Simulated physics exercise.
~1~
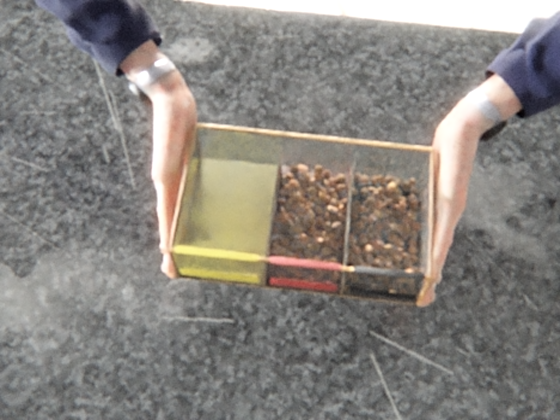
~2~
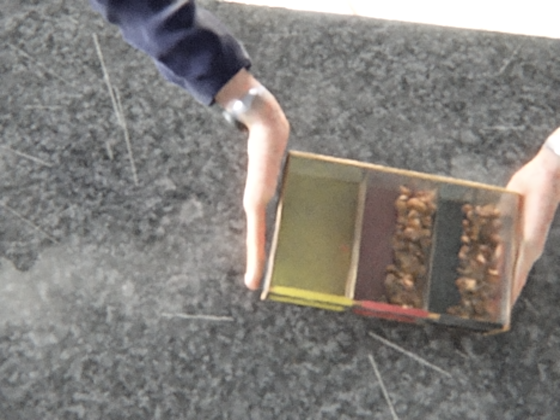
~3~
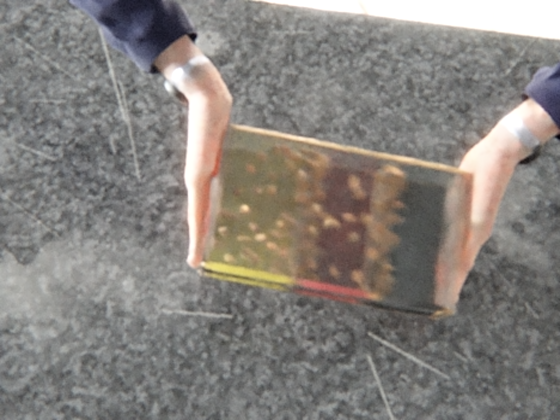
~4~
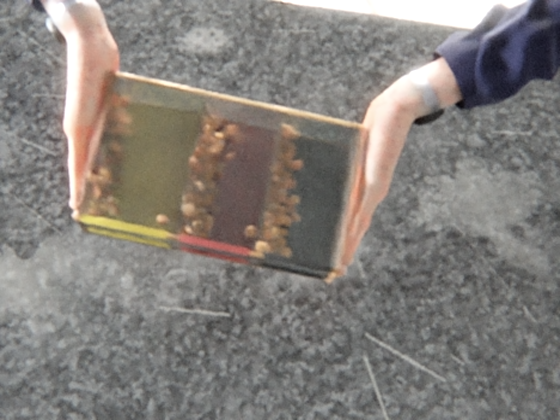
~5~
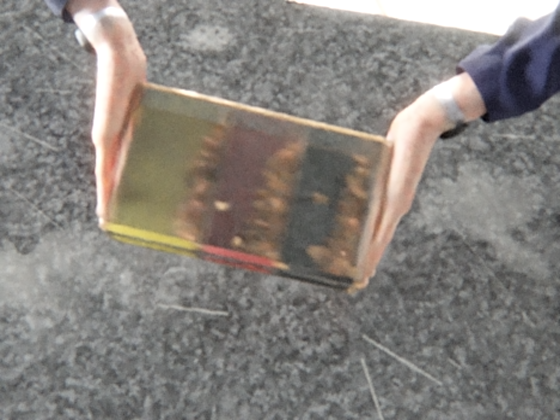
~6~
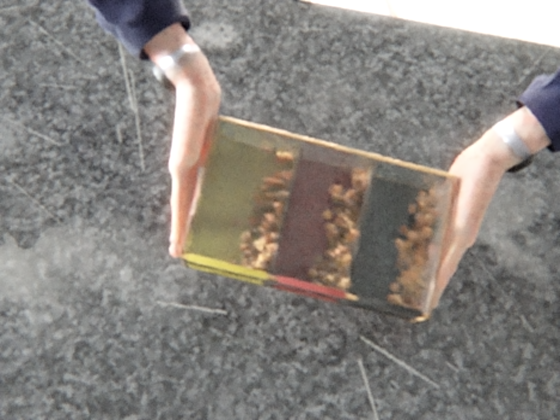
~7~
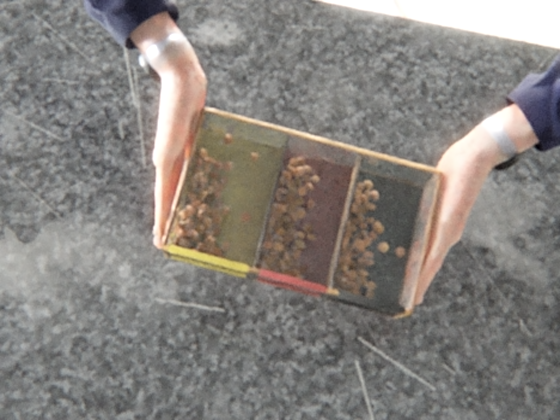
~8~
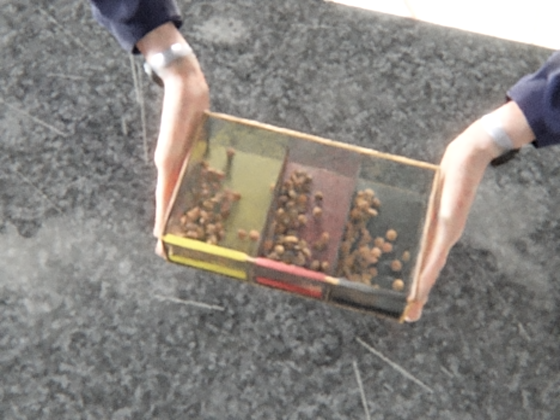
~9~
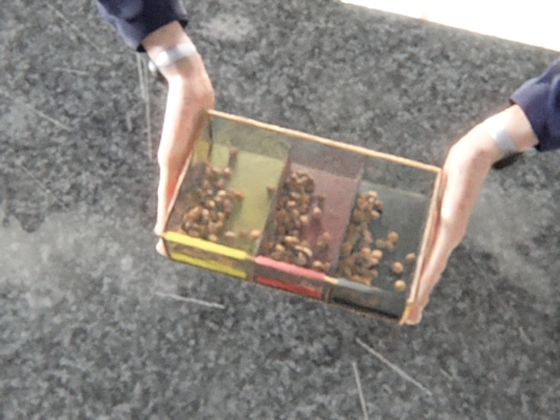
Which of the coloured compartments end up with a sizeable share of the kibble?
All three do. The yellow, red and black compartments each finish with a good share of the pieces, even though the yellow one starts out empty.
